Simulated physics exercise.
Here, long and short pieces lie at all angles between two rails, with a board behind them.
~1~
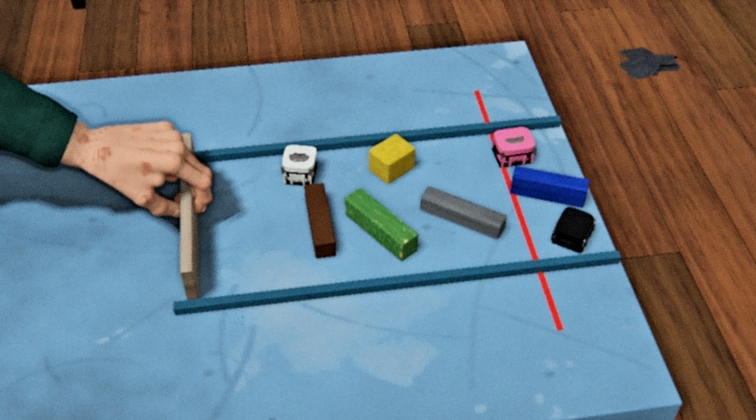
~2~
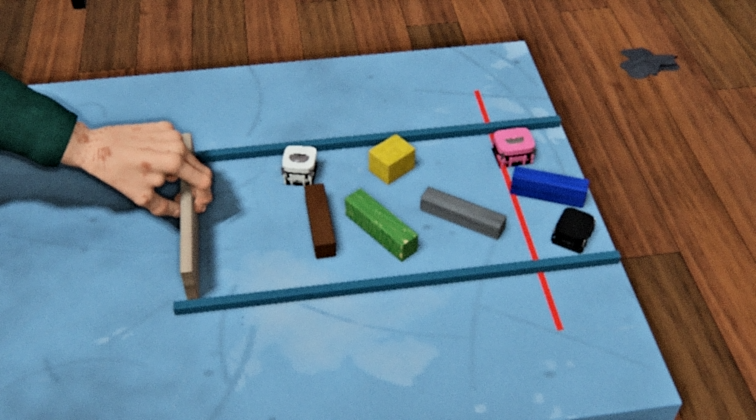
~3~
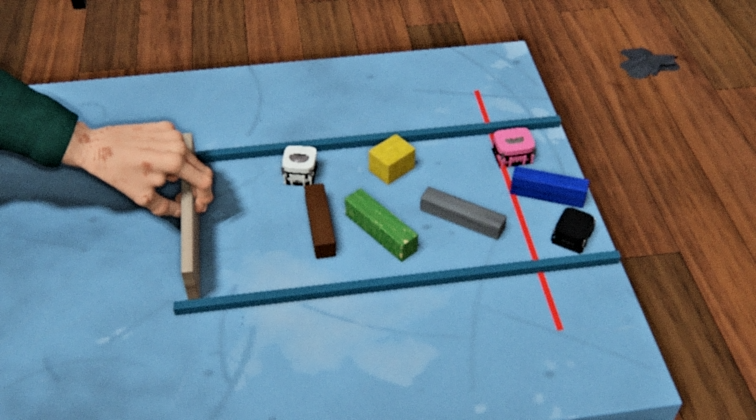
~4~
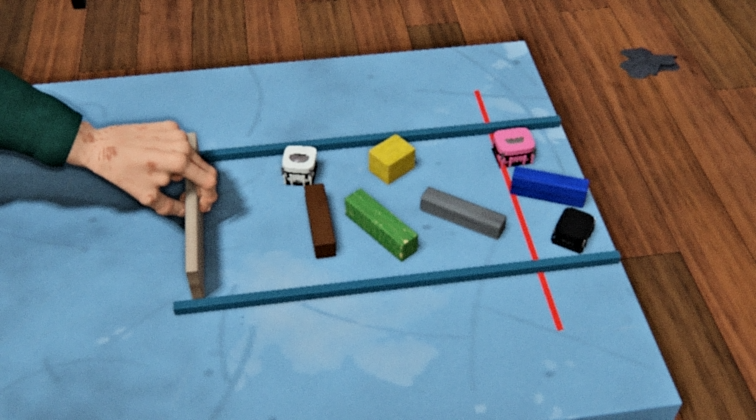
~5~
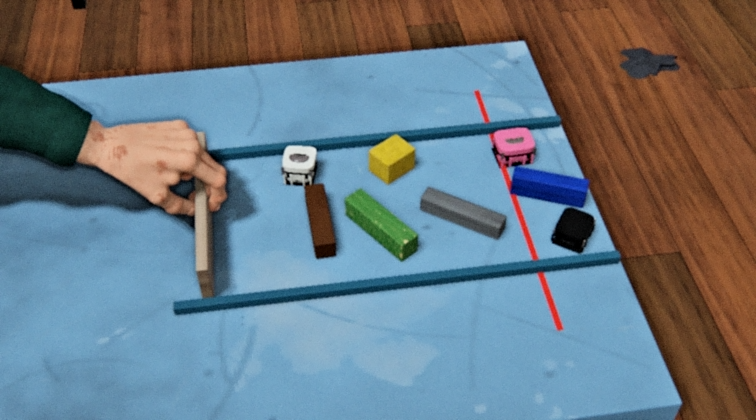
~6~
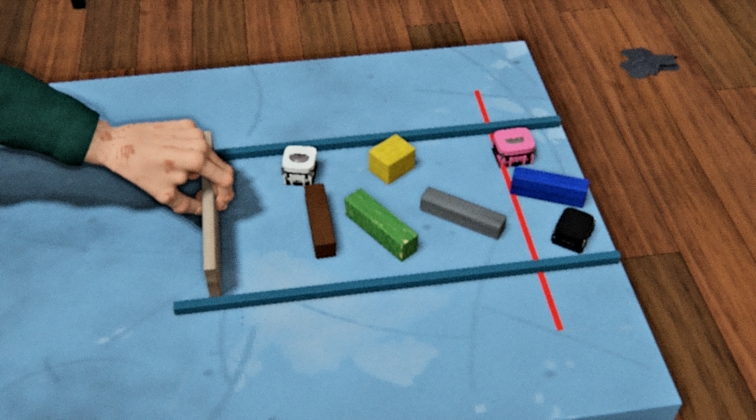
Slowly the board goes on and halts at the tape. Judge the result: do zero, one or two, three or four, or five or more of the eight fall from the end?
One or two of them fall from the end.
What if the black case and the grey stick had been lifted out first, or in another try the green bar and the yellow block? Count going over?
The number is 1 for the first case and 0 for the second.
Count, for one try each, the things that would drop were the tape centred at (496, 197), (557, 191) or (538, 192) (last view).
Result per try: 0; 5; 3.
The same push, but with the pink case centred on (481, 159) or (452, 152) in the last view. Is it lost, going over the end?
Taking the places in order, the piece ends up below and ends up below.
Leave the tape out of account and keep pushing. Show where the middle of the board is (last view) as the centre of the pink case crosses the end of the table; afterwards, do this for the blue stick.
First near (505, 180), second near (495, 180).
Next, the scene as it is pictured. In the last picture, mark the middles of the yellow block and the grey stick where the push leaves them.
Yellow block: (550, 151); grey stick: (572, 207).
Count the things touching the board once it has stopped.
It adds up to 2.
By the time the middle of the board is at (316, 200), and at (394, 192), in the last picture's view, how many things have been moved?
2, then 5.
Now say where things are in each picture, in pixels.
In the first picture, black case (573, 230); blue stick (549, 187); pink case (513, 148); board (190, 213); tape (513, 195).
In the second picture, blue stick (549, 187); green bar (381, 224).
In the third picture, pink case (513, 148); white case (300, 167).
In the fourth picture, black case (573, 230); grey stick (463, 213).
In the fifth picture, blue stick (549, 187); yellow block (392, 160).
In the sixth picture, black case (573, 230); blue stick (549, 187); pink case (513, 148); board (211, 211); tape (513, 195).
A little later, none off yet; black case at rest near (573, 230); blue stick at rest near (549, 187); pink case at rest near (513, 148).
When it is over, the number that fall off is one or two; down, pink case and blue stick.
